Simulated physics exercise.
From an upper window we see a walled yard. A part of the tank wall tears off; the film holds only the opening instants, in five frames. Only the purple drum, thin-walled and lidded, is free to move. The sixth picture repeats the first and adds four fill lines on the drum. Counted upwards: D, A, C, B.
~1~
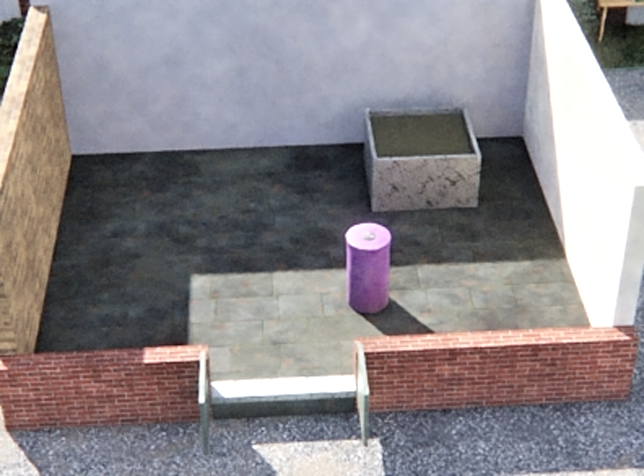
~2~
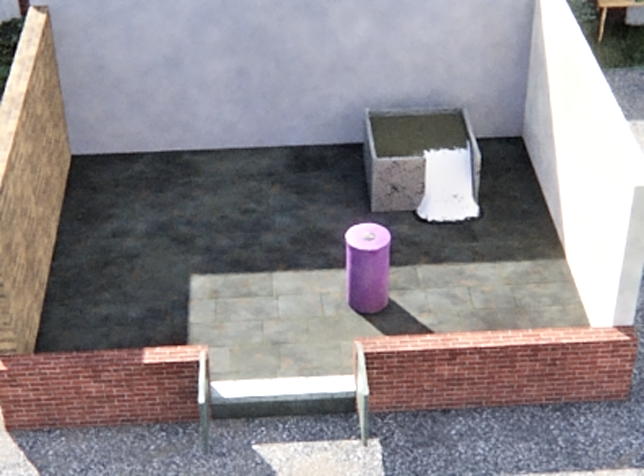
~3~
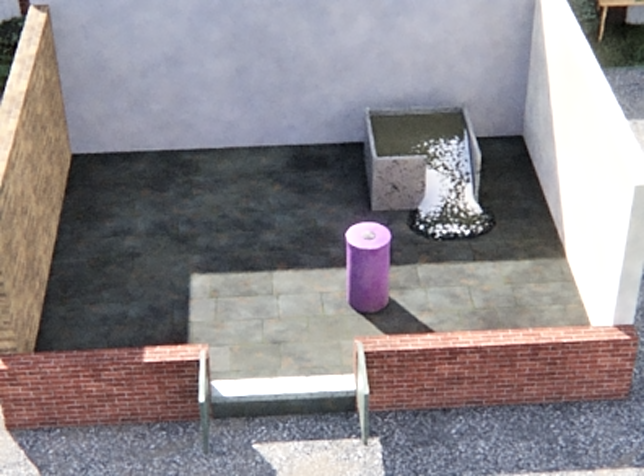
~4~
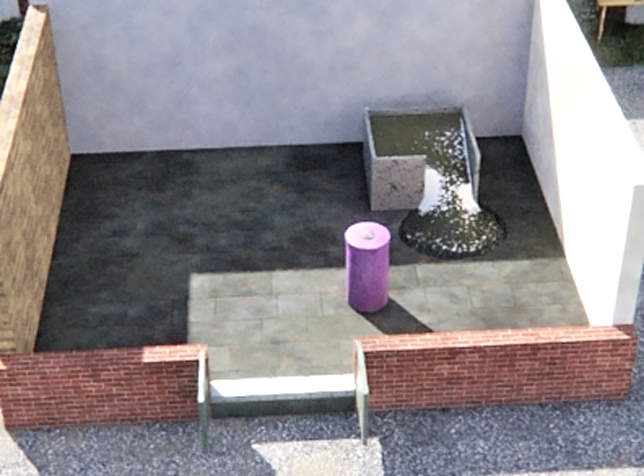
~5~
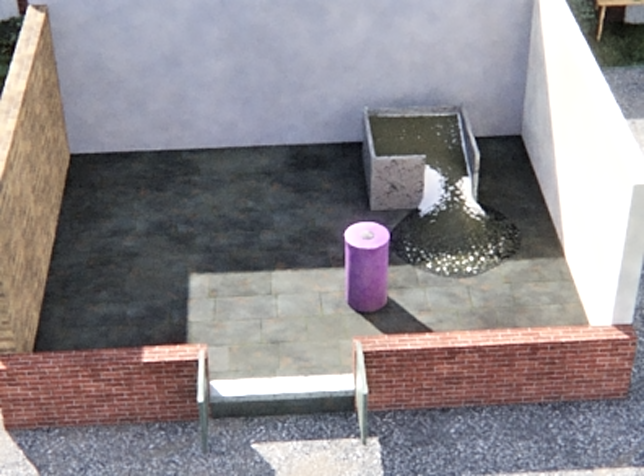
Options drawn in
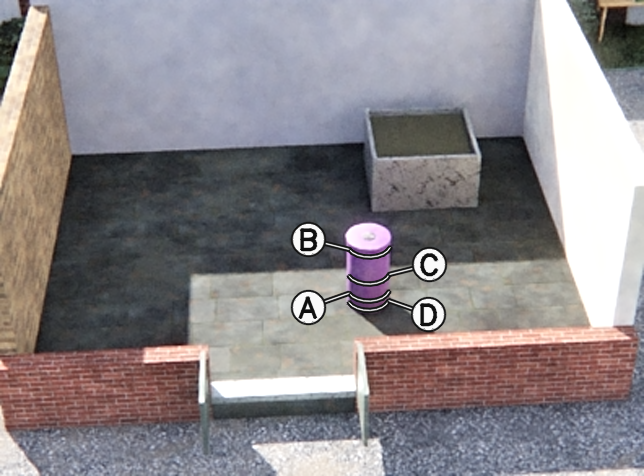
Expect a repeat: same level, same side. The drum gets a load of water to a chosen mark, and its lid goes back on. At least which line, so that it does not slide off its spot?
Go for A.
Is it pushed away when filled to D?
Yes, it does.
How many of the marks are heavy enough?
Three.
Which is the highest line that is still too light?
D it is.
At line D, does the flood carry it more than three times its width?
No, less.
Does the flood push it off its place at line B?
No.
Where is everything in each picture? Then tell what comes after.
Lid of the purple drum at (368, 236); tank full, its middle at (421, 137); open gate at (281, 345).
Water covers 1 % of the ground and is seen nearest the drum at (427, 216).
Water covers 2 % of the ground and is seen nearest the drum at (420, 228).
Water covers 4 % of the ground and is seen nearest the drum at (423, 246).
Lid of the purple drum at (367, 235); water covers 6 % of the ground and is seen nearest the drum at (409, 256).
On the marked copy, A at (370, 301); B at (370, 257); C at (370, 284); D at (370, 310); from the bottom up D, A, C, B.
For line A, it does not move.
For line B, it does not move.
For line C, it does not move.
For line D, it is pushed about twice its own width away.
